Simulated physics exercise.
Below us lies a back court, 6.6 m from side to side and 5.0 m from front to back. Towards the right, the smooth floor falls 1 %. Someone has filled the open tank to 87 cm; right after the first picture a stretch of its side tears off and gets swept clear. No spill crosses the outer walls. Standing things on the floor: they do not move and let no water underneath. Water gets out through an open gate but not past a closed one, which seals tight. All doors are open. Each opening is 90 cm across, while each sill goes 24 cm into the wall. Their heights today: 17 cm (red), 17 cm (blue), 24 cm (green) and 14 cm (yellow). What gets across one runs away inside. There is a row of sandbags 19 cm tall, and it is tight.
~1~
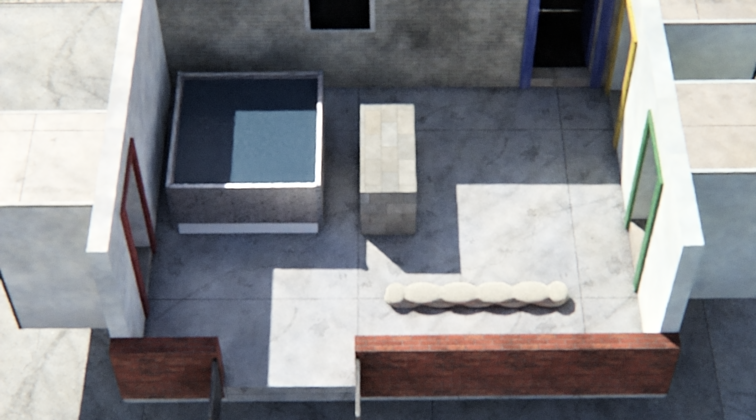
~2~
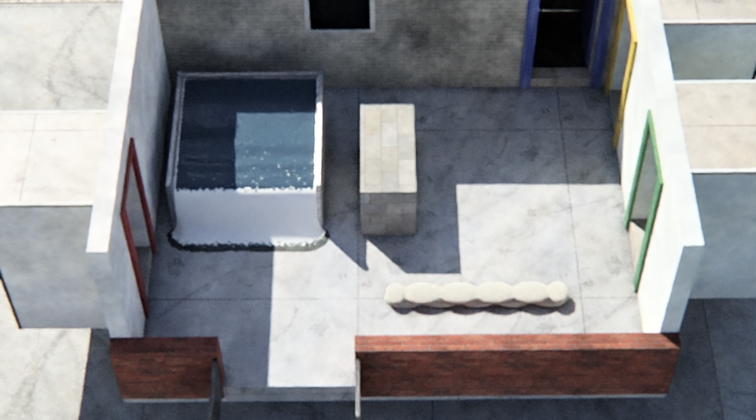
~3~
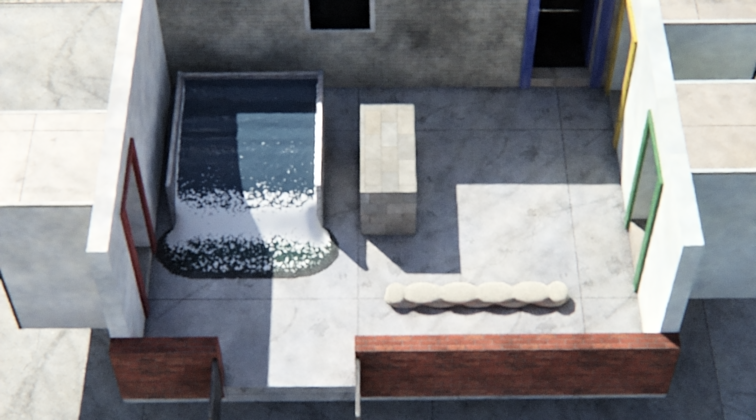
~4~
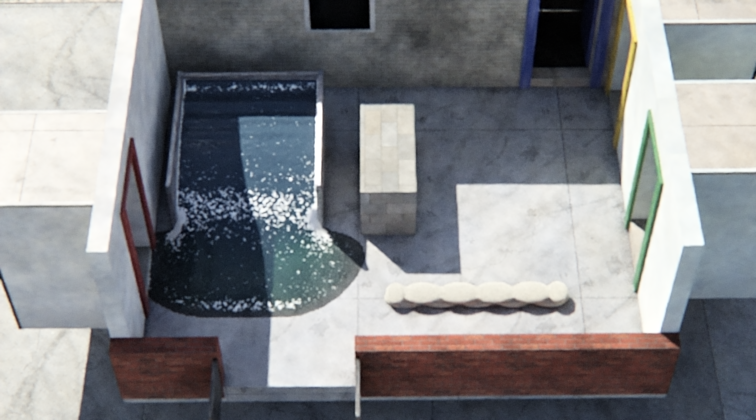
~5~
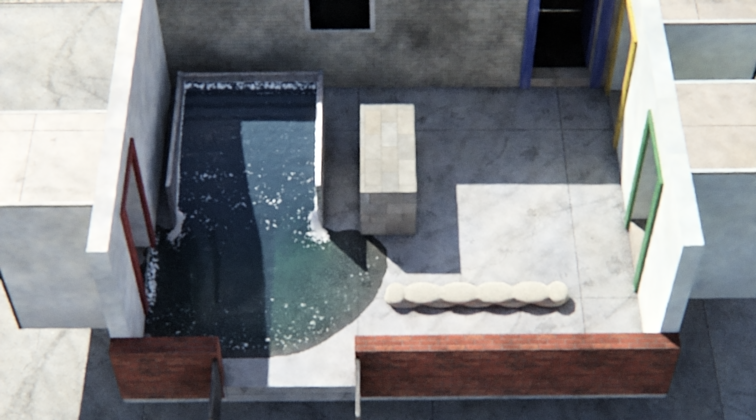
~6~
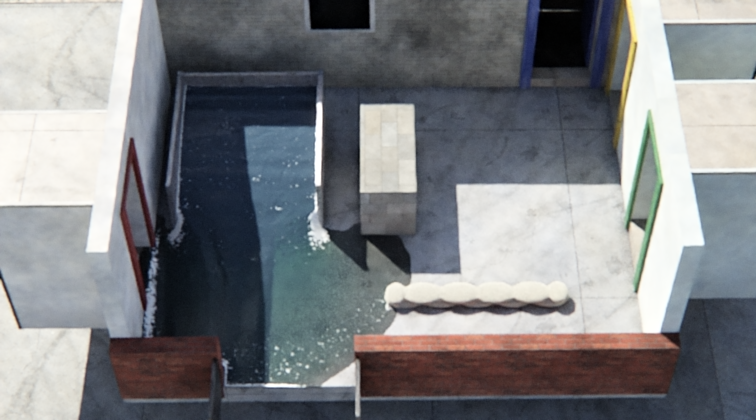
At the start, a full, open tank stands still in the left corner of a walled court, beside a pale block. Its near side gives way and water pours out, spreading across the floor in a rounded, foaming sheet, reaching the brick front wall and the left end of the sandbag row.
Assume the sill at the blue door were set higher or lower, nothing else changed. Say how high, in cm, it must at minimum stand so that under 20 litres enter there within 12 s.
It must stand at least about 12 cm high.
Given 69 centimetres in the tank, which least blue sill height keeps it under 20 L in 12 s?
Some 9.5 cm.
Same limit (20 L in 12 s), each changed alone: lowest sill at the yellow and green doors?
About 11.0 cm at yellow and 7.0 cm at green.
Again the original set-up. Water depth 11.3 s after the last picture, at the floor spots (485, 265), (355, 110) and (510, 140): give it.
Around 7 cm, 8 cm and 6 cm.
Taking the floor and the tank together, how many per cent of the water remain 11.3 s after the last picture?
Water still present: Approx. 48 %.
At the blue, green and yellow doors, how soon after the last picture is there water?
For blue it's 5.0 s, for green 2.2 s, and for yellow 4.0 s.
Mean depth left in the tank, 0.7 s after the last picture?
Around 40 cm on average.
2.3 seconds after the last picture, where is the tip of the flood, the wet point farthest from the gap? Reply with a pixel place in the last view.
Pixel close to (641, 369).
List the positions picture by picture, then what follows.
In the first frame, the open tank at (247, 132) is whole and still, 87 cm deep; the blue door at (566, 39) is dry.
In the second frame, the front is at (189, 247), 0.4 m from the gap at (247, 211); 0.6 m2 of floor is wet, 87 cm left at the back.
In the third frame, the gap is at (247, 214), the front 0.8 m out at (187, 272); the back of the open tank holds 87 cm.
In the fourth frame, water pours out at (247, 216) and has run 1.4 m, to (201, 312); about 13 cm deep outside, 80 cm at the back.
In the fifth frame, the gap is at (247, 217), the front 2.0 m out at a hidden place; the back of the open tank holds 74 cm.
In the sixth frame, water pours out at (247, 217) and has run 2.6 m, to a hidden place; about 10 cm deep outside, 74 cm at the back; 4.0 m in a straight line remain to the blue door at (566, 39).
Then, 0.7 s after the last picture water covers 30 % of the floor, deepest (57 cm) near (140, 371); it has not reached the blue door.
Then, 2.3 s after the last picture water covers 45 % of the floor, deepest (30 cm) near (349, 370); it has not reached the blue door.
Then, 11.3 s after the last picture water covers 95 % of the floor, deepest (10 cm) near (604, 195); 9 cm at the blue door, 0 litres in over its 17 cm sill.
At the blue door as built, the water peaked near 17 cm, 5.9 s after the last picture.
With a sill of 10 cm, 45 litres would have come in within the 12 s; with 13.5 cm, 7 litres. So under 20 litres takes about 12 cm.
